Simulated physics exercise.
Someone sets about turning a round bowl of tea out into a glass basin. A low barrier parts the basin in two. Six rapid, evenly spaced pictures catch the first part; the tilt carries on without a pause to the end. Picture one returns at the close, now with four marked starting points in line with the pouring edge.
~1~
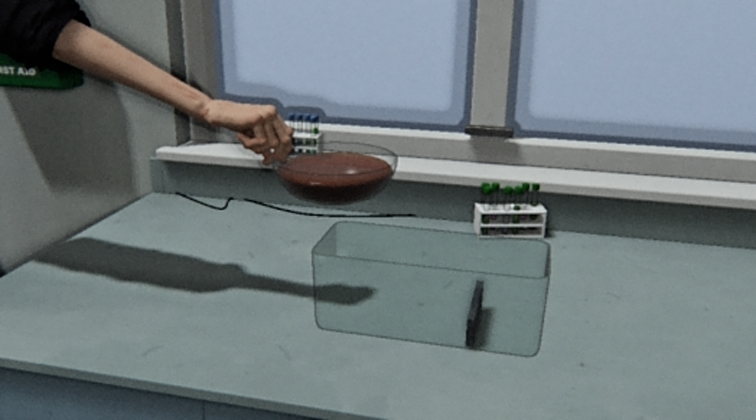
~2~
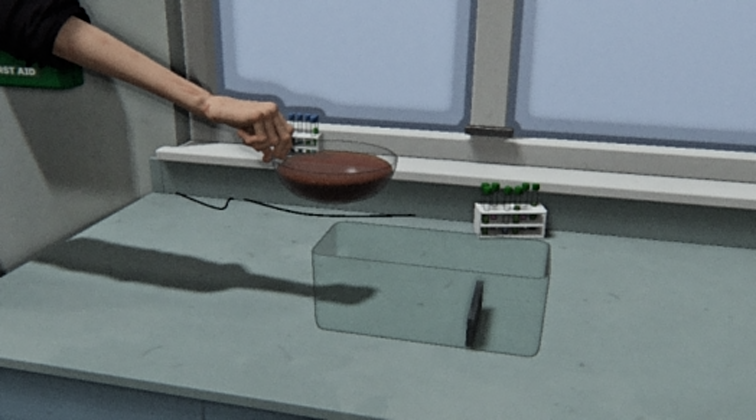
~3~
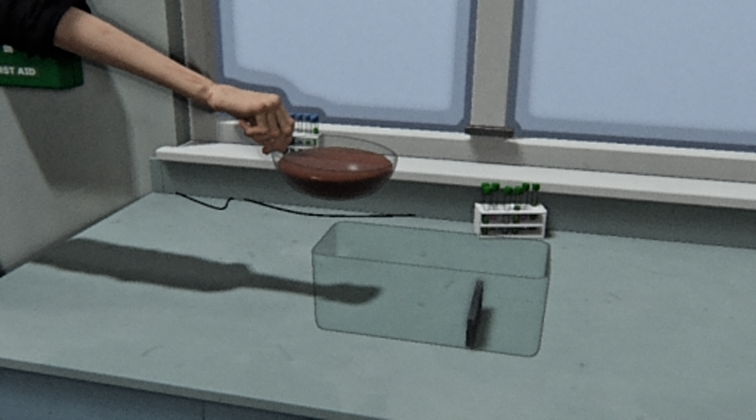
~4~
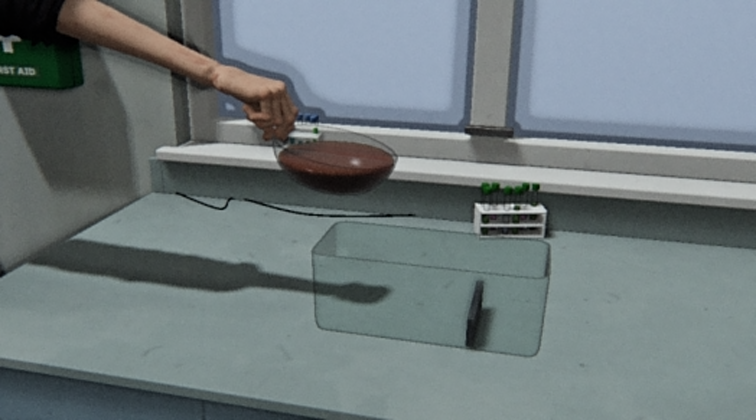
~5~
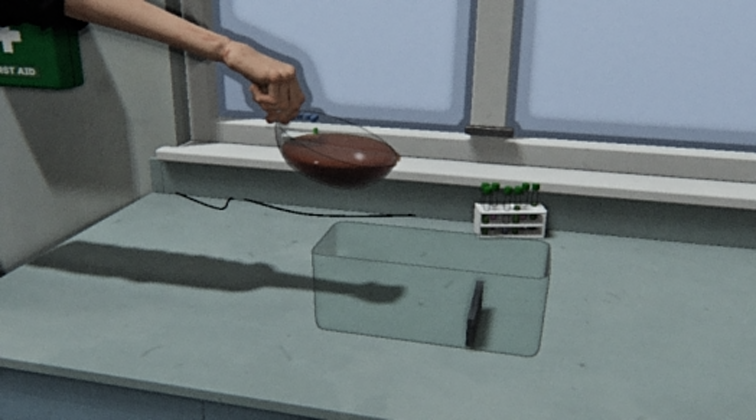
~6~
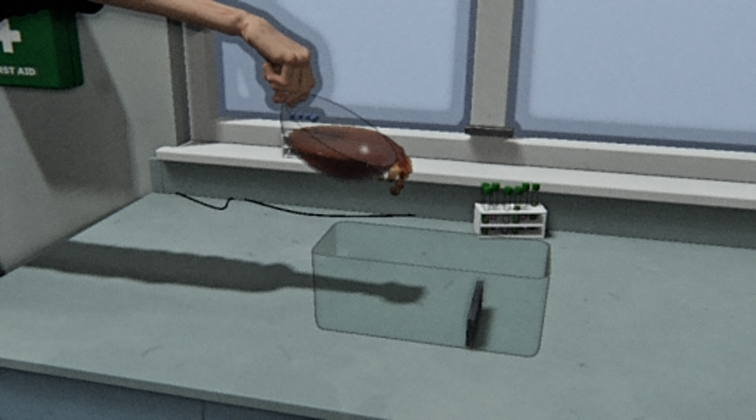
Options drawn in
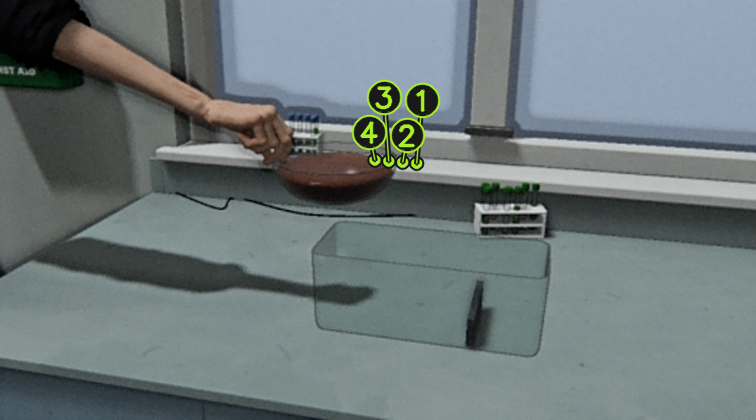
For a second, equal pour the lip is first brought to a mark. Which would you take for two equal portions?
2 is best.
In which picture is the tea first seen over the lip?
In picture 5.
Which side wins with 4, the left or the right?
More ends on the left.
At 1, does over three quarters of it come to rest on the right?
No, it does not.
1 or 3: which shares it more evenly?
That would be 1.
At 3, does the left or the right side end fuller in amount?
More ends on the left.
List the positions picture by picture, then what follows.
The first picture shows upright, lip at (394, 161); basin from (316, 325) to (539, 355); top of the wall at (476, 298); nothing has left yet.
The second picture shows upright, lip at (394, 161); nothing has left yet.
The third picture shows tipped about 5°, lip at (394, 161); nothing has left yet.
The fourth picture shows tipped about 11°, lip at (394, 161); nothing has left yet.
The fifth picture shows tipped about 20°, lip at (394, 161); tea is over the lip, down to (394, 161).
The sixth picture shows tipped about 29°, lip at (394, 161); tea is over the lip, down to (397, 191).
In lime, 1 at (416, 163); 2 at (402, 162); 3 at (388, 161); 4 at (374, 160).
With 1, about 34 % ends left of the wall and 64 % right of it.
With 2, about 50 % ends left of the wall and 47 % right of it.
With 3, about 76 % ends left of the wall and 21 % right of it; 3 % is lost outside.
With 4, about 90 % ends left of the wall and 4 % right of it; 7 % is lost outside.
